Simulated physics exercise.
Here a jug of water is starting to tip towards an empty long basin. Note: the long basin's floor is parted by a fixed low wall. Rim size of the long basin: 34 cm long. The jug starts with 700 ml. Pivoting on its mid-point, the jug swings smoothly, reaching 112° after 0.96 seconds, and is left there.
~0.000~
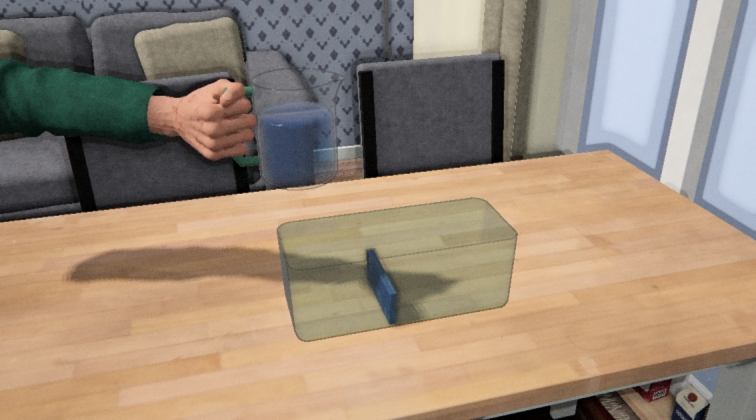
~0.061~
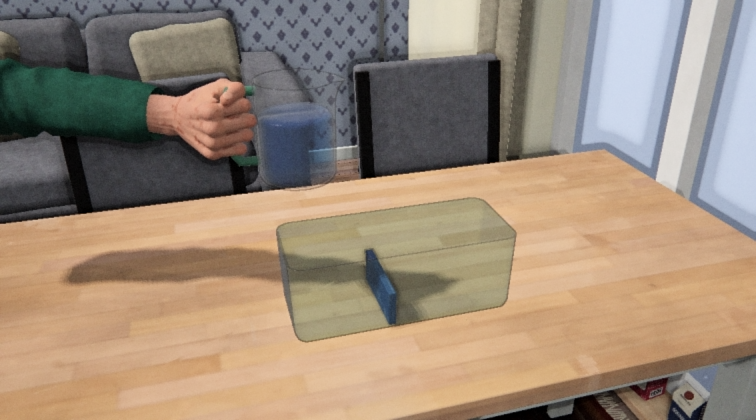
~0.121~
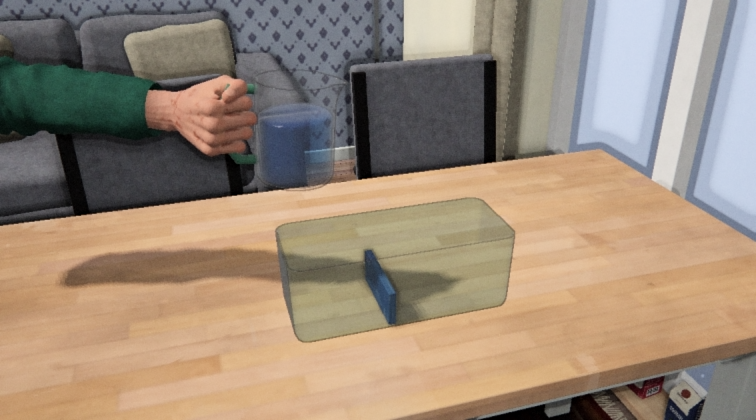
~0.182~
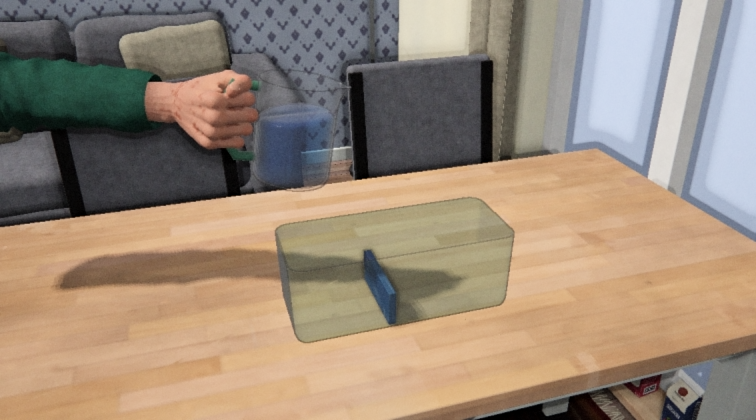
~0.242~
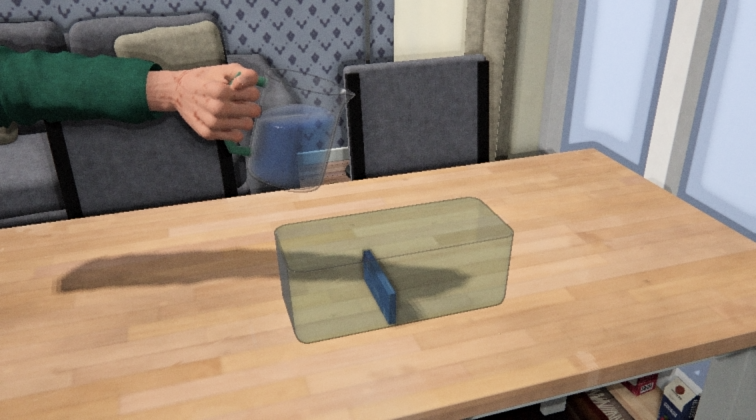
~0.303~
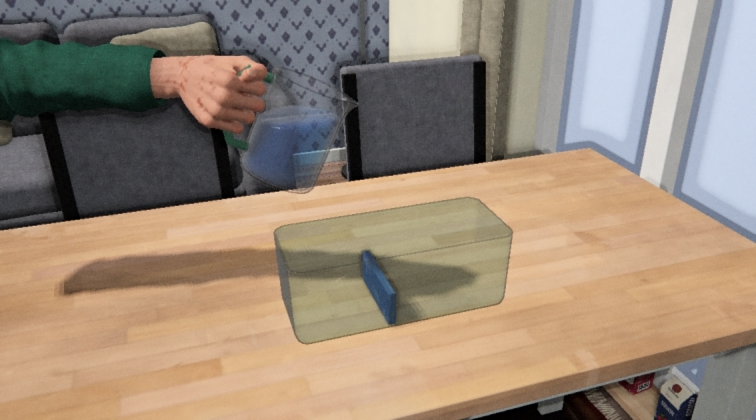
A hand in a green sleeve held a clear jug of blue water above a wooden table, upright at first, then gradually tilted it to the right towards an empty long basin with a low blue wall inside.
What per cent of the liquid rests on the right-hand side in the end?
91 percent.
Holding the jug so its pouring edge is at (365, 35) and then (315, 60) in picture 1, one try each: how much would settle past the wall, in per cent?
Around 85 per cent first, around 50 per cent next.
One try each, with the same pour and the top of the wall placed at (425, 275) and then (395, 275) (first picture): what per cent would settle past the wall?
I'd put it at about 5 per cent for the first and about 65 per cent for the second.
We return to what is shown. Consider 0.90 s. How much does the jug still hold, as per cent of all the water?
22 %.
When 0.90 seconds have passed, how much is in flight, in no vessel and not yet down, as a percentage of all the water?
Near 24 per cent, I'd say.
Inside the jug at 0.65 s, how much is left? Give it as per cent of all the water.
80 %.
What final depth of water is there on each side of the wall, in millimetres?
The left ends up at roughly 2 mm, with the right at roughly 26 mm.
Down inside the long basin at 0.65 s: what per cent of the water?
2 %, roughly.
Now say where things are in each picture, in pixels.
Tilt 0°; pouring edge (344, 76); surface from (257, 115) to (331, 109); the long basin's rim runs from (282, 248) to (501, 217); the wall's top is at (381, 271), in the first frame.
Tilt 1°; pouring edge (345, 77); surface from (256, 116) to (332, 109), in the second frame.
Tilt 4°; pouring edge (347, 81); surface from (256, 116) to (332, 109), in the third frame.
Tilt 10°; pouring edge (350, 86); surface from (258, 117) to (333, 110), in the fourth frame.
Tilt 17°; pouring edge (354, 93); surface from (257, 121) to (335, 111), in the fifth frame.
Tilt 25°; pouring edge (358, 102); surface from (252, 129) to (339, 112), in the sixth frame.
By 0.65 s the tilt is 86° and 81 per cent is still to pour, 0 is left of the wall and 2 right of it.
By 0.90 s the tilt is 111° and 21 per cent is still to pour, 1 is left of the wall and 54 right of it.
By 1.17 s the tilt is 112° and 1 per cent is still to pour, 7 is left of the wall and 87 right of it.
By 1.46 s the tilt is 112° and 0 per cent is still to pour, 8 is left of the wall and 91 right of it.
At rest 8 per cent lies left of the wall, 91 right of it and 1 outside.
